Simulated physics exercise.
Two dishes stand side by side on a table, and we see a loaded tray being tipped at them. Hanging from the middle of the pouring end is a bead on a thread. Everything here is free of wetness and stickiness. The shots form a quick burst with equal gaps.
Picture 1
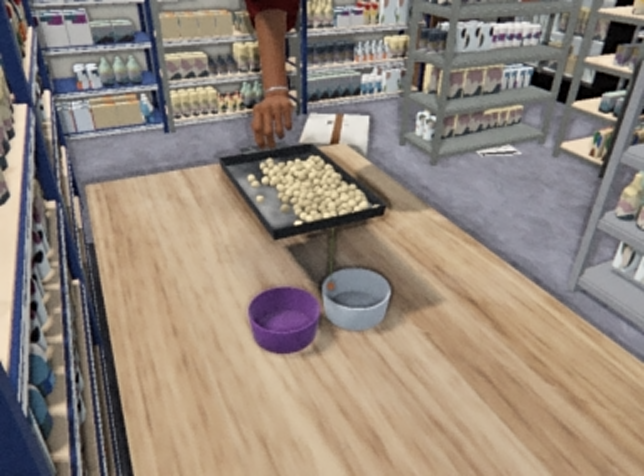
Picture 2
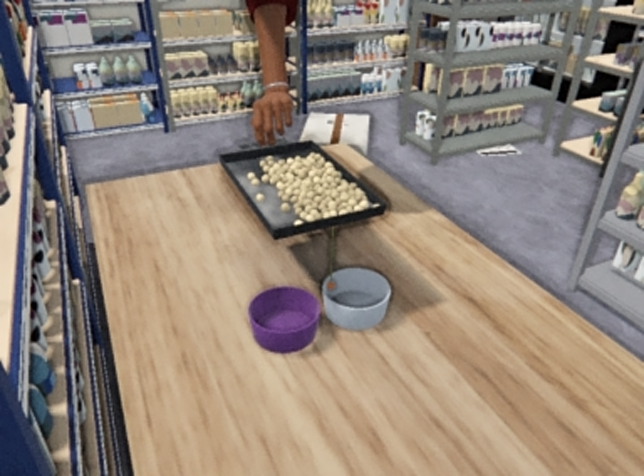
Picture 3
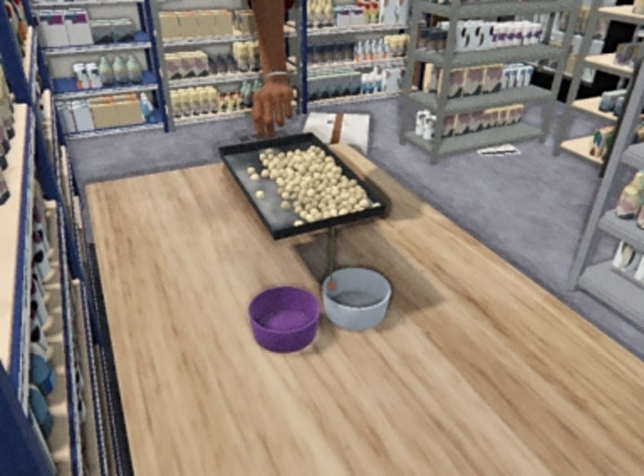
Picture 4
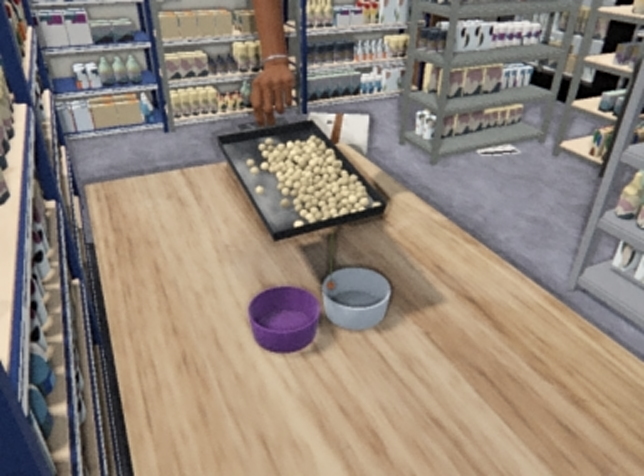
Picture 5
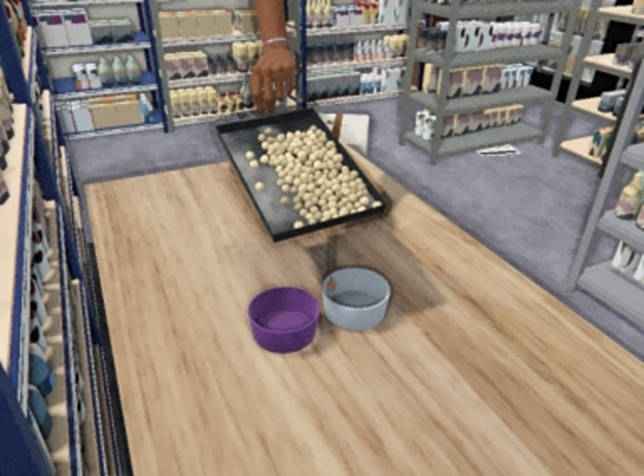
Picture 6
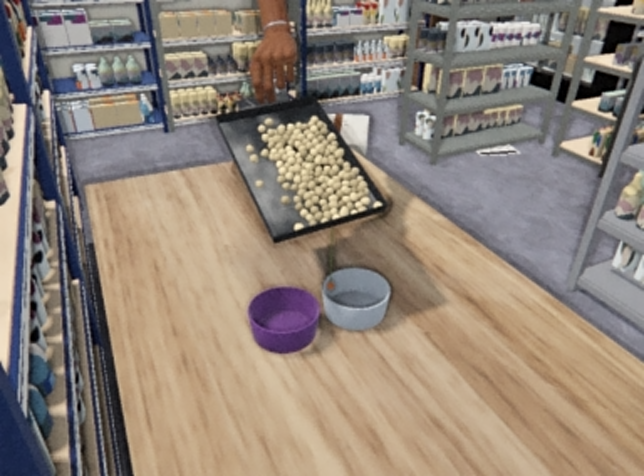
The footage shows a hand gripping the far edge of a dark tray of round, pale nuts above a purple bowl and a gray bowl on a wooden table, then gradually raising that edge so the tray slopes more steeply.
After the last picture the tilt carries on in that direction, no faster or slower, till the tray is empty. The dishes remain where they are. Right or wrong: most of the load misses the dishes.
Right, the dishes get under half.
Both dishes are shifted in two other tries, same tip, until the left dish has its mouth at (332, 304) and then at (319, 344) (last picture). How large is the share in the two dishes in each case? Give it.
First try: Roughly 20 per cent; second try: Roughly 60 per cent.
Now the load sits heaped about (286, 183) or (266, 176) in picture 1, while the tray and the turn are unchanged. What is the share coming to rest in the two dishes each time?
Near 20 and 30 percent respectively.
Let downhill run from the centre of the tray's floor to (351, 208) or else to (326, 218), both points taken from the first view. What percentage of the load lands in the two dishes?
In order, some 50 % and some 20 %.
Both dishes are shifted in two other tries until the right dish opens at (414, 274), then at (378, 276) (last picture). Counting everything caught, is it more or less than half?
Short of half and then Short of half.
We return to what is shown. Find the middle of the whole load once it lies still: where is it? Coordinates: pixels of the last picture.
Roughly at pixel (329, 361).
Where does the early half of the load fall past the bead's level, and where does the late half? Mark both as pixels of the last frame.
First half (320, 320); second half (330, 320).
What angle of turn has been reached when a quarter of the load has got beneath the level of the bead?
The angle is around 115°.
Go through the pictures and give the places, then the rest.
In the first frame, corners of the pouring end at (274, 229) and (384, 204), level; middle of the load at (312, 187), macadamia nuts; left dish at (298, 341); right dish at (372, 317); bead on its thread at (331, 286).
In the second frame, corners of the pouring end at (274, 229) and (385, 204), level; middle of the load at (312, 185).
In the third frame, corners of the pouring end at (274, 230) and (385, 203), tipped barely, lowest at the left corner; middle of the load at (312, 182).
In the fourth frame, corners of the pouring end at (274, 231) and (385, 203), tipped a little, lowest at the left corner; middle of the load at (312, 176).
In the fifth frame, corners of the pouring end at (274, 233) and (386, 203), tipped clearly, lowest at the left corner; middle of the load at (312, 171).
In the sixth frame, corners of the pouring end at (274, 235) and (386, 203), tipped clearly, lowest at the left corner; middle of the load at (313, 167); left dish at (298, 340); right dish at (372, 317).
Soon, tray tipped steeply; nearly all on the tray; a stray few outside both; a small part in the air.
A while on, tray tipped past a quarter turn; most on the tray; a stray few in the left dish; a small part outside both; a stray few in the air.
Towards the end, tray tipped past a quarter turn; about a quarter in the left dish; a stray few in the right dish; most outside both.
Finally, tray tipped past a quarter turn; about a quarter in the left dish; a stray few in the right dish; most outside both.
